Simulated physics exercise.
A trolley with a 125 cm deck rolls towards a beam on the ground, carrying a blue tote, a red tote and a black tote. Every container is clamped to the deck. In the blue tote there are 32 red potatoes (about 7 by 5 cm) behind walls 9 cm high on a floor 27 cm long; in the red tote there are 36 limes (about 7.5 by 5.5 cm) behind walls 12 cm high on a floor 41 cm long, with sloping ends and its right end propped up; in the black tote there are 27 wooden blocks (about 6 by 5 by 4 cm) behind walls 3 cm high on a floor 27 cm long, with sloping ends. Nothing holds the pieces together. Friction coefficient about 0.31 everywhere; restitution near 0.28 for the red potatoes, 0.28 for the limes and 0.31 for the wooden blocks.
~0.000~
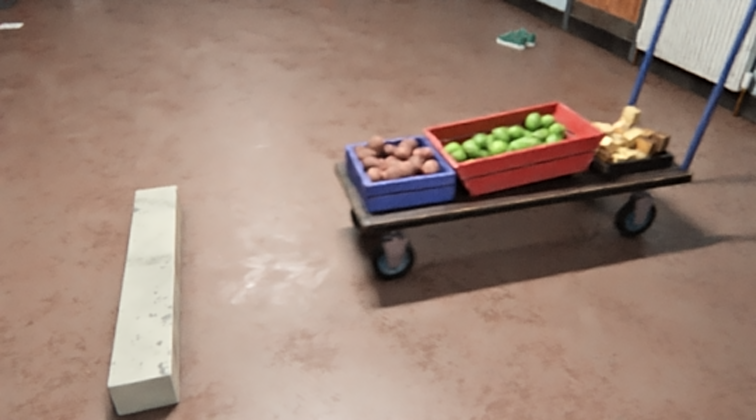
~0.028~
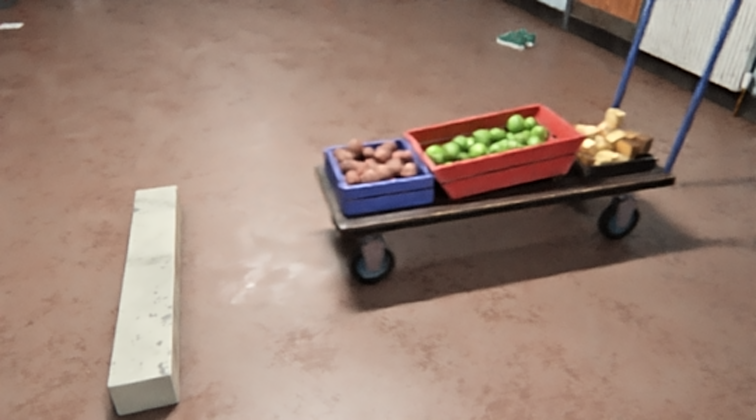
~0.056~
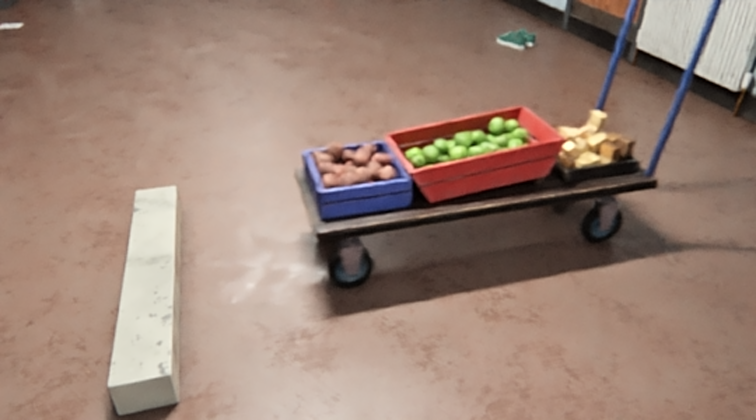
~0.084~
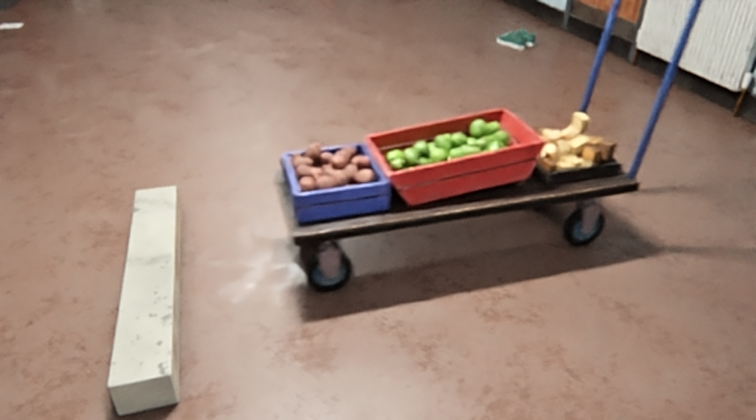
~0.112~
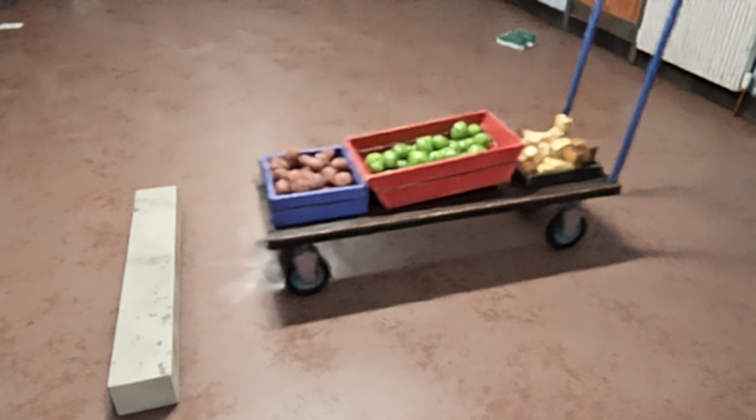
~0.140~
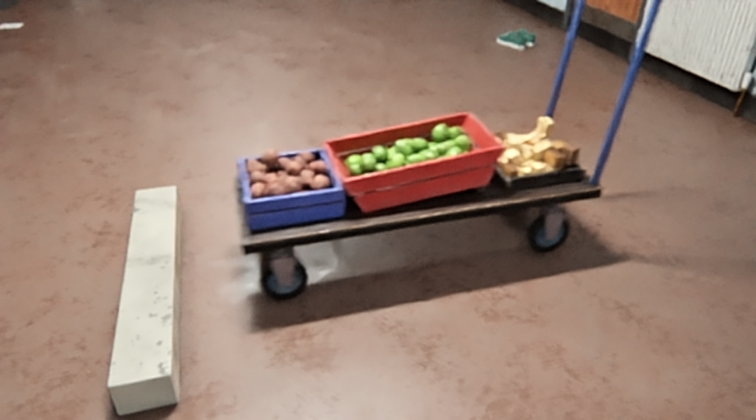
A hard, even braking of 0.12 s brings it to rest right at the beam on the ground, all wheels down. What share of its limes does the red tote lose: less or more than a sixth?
The red tote loses fewer than one in six of its limes.
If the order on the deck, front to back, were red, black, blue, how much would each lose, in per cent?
Then blue tote 10, red tote 10, black tote 30 per cent.
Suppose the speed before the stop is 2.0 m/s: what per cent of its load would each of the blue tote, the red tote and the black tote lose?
In that case blue tote 0, red tote 0, black tote 30 per cent.
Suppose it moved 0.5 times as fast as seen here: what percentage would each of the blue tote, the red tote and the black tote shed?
Then blue tote 0, red tote 0, black tote 10 per cent.
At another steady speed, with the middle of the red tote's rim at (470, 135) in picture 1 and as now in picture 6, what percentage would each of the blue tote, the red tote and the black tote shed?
Then blue tote 0, red tote 0, black tote 10 per cent.
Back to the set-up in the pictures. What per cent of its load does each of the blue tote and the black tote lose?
Lost: Blue tote 5, black tote 25 per cent.
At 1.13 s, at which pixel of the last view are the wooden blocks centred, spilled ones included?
Around (441, 168).
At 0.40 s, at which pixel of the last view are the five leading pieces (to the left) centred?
At about (169, 187).
After 0.18 s, it begins to slow.
After 0.28 s, 0 of 32 out of the blue tote, 0 of 36 out of the red tote and 1 of 27 out of the black tote.
After 0.40 s, 0 of 32 out of the blue tote, 0 of 36 out of the red tote and 5 of 27 out of the black tote.
After 0.63 s, 2 of 32 out of the blue tote, 1 of 36 out of the red tote and 6 of 27 out of the black tote.
Final count (at 1.13 s), 2 of 32 out of the blue tote, 1 of 36 out of the red tote and 7 of 27 out of the black tote. Asked share, 1 of 36, 3 per cent.
